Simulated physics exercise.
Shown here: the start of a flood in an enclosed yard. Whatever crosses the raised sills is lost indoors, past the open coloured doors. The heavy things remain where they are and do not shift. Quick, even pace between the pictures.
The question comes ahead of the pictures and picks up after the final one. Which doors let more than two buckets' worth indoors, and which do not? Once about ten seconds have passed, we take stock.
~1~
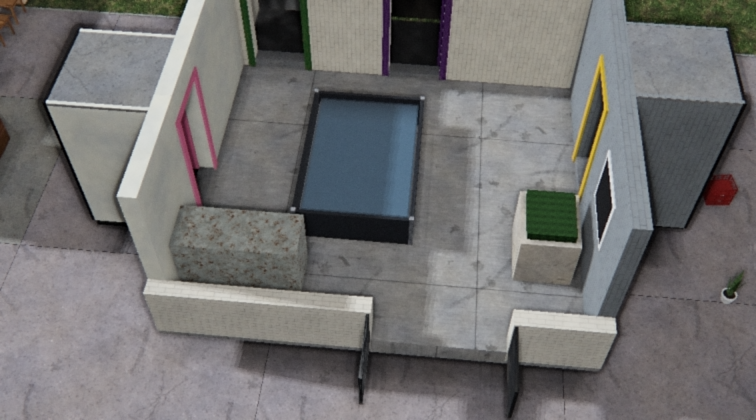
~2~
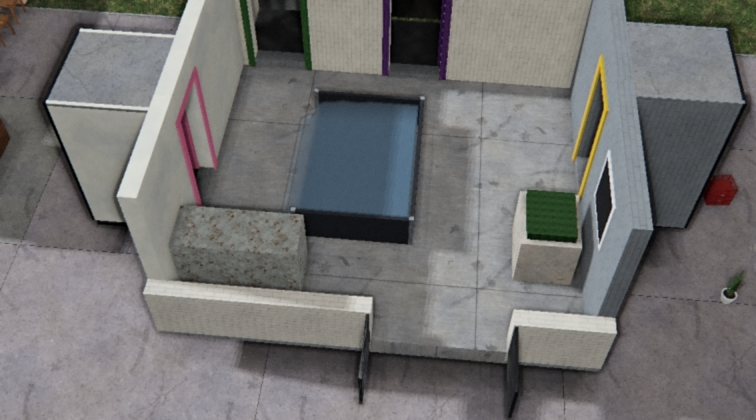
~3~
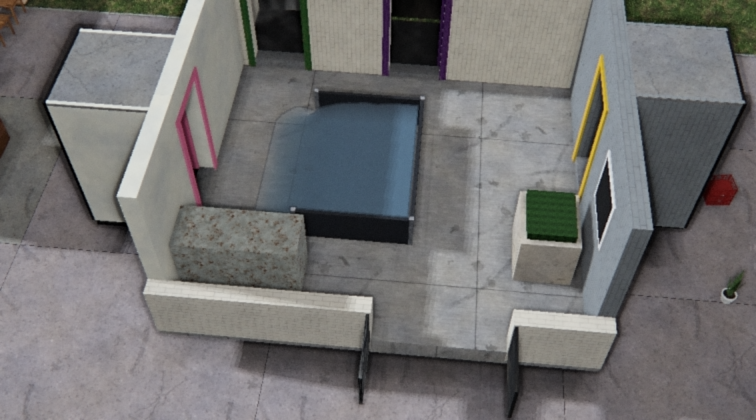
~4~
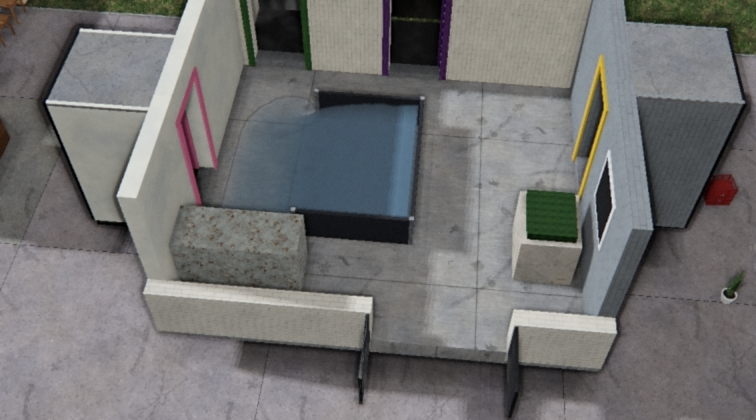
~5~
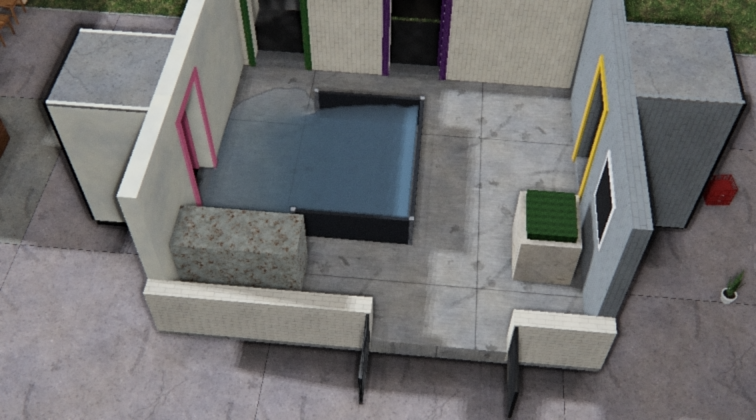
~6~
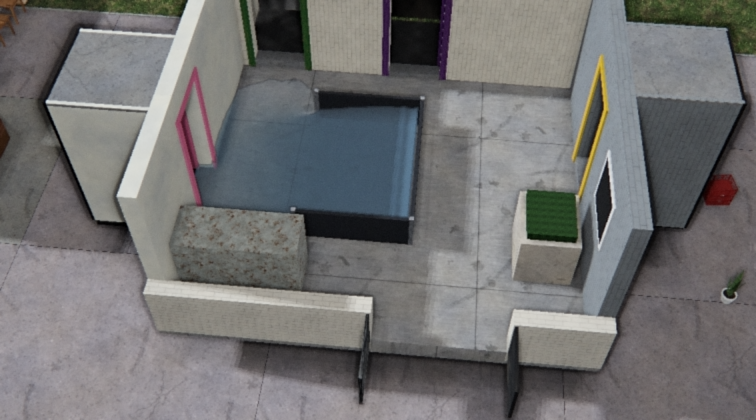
The yellow door does not; the purple door does not; the pink door lets more through; the green door lets more through.
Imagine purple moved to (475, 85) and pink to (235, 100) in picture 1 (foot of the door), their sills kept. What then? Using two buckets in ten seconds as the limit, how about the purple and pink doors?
Result - purple door remains within the limit; pink door exceeds the limit.
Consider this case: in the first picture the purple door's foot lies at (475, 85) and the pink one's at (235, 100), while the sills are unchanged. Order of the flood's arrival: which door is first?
Result: The pink-painted one.
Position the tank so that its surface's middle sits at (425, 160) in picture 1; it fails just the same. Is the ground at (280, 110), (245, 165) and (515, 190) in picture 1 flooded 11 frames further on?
As listed: Under water, covered, dry.
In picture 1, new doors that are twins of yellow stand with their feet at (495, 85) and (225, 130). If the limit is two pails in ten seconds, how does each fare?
As listed: Stays under, takes more.
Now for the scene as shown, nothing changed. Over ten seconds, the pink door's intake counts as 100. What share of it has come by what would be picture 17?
By my reckoning, 55 percent.
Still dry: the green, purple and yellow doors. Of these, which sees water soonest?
Answer: The green door.
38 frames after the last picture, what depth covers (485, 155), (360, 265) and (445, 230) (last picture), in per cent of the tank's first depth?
At the three places, in the order asked: Around 2, 4 and 0 per cent.
A moment on, water covers 25 % of the floor; the yellow door not reached, the purple door not reached, the pink door far over two buckets in, the green door wet at the sill, nothing in.
Next, water covers 30 % of the floor; the yellow door not reached, the purple door not reached, the pink door far over two buckets in, the green door under two buckets in.
Then, water covers 50 % of the floor; the yellow door not reached, the purple door wet at the sill, nothing in, the pink door far over two buckets in, the green door over two buckets in.
Later, water covers 80 % of the floor; the yellow door wet at the sill, nothing in, the purple door wet at the sill, nothing in, the pink door far over two buckets in, the green door over two buckets in.
In the end, water covers 90 % of the floor; the yellow door wet at the sill, nothing in, the purple door wet at the sill, nothing in, the pink door far over two buckets in, the green door over two buckets in.
